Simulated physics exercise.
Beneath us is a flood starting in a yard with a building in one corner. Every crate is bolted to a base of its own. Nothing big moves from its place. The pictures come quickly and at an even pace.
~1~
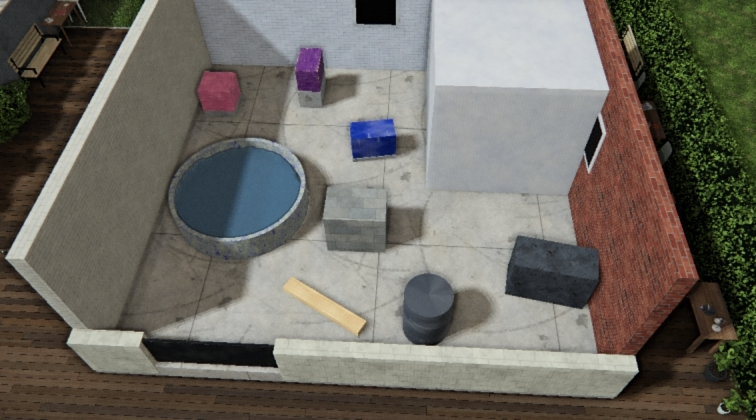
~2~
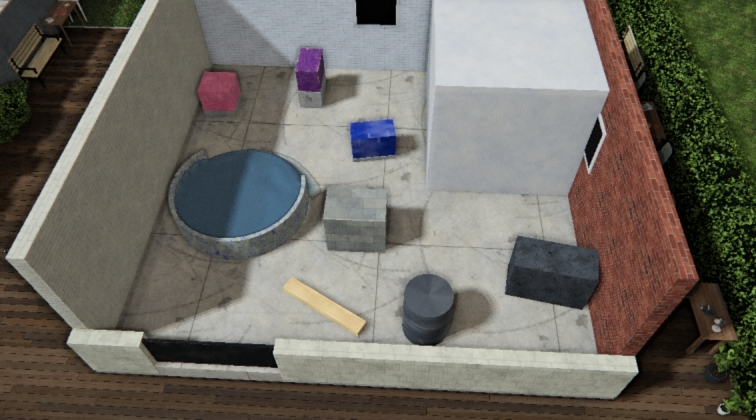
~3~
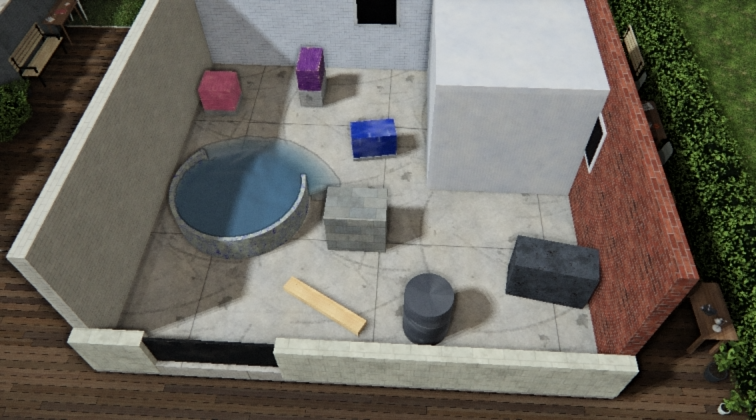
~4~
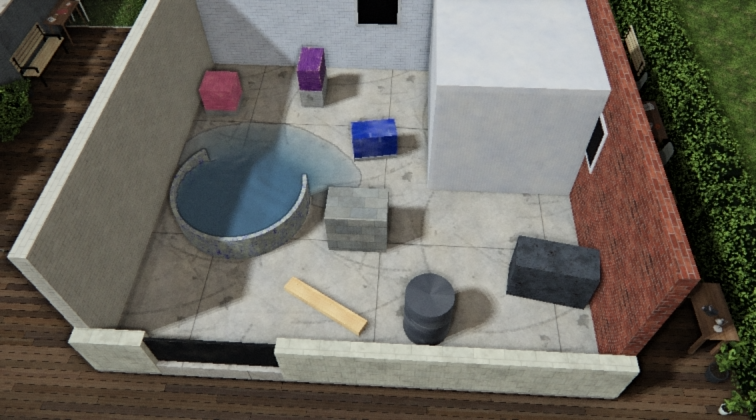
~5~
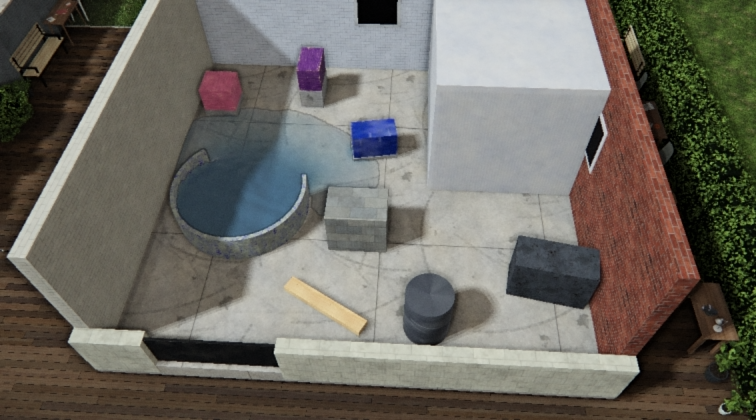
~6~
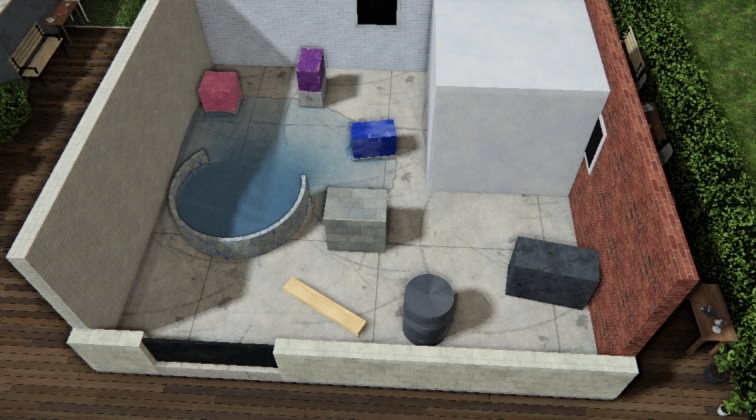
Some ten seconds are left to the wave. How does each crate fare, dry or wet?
My prediction: The purple crate will be a dry one. The blue crate will be a wet one. The pink crate will be a wet one.
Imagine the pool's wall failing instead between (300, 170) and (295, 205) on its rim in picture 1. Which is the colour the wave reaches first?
The blue crate comes first.
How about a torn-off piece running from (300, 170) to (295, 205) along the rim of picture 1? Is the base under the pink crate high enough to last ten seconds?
In that case, pink crate is never flooded.
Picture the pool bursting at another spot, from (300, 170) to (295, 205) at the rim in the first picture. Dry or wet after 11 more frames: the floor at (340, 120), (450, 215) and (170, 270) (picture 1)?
Point by point: Unwetted, drenched, unwetted.
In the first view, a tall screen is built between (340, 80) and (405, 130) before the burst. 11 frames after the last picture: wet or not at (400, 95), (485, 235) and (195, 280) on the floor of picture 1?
First unwetted, then unwetted, then unwetted.
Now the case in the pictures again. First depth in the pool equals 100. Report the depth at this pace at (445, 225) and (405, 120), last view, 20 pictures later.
2 and 20 per cent, in that order.
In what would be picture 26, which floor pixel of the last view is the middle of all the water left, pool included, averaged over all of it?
I'd say near (305, 126).
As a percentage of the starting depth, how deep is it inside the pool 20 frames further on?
My best guess is about 22 per cent.
A moment on, water covers 35 % of the floor; the purple crate water round its plinth, the blue crate water round its plinth, the pink crate water round its plinth.
Next, water covers 40 % of the floor; the purple crate water round its plinth, the blue crate water round its plinth, the pink crate water round its plinth.
Then, water covers 50 % of the floor; the purple crate water round its plinth, the blue crate water round its plinth, the pink crate water round its plinth.
Later, water covers 65 % of the floor; the purple crate water round its plinth, the blue crate water round its plinth, the pink crate water round its plinth.
In the end, water covers 90 % of the floor; the purple crate stayed above the water, the blue crate was topped, the pink crate was topped.
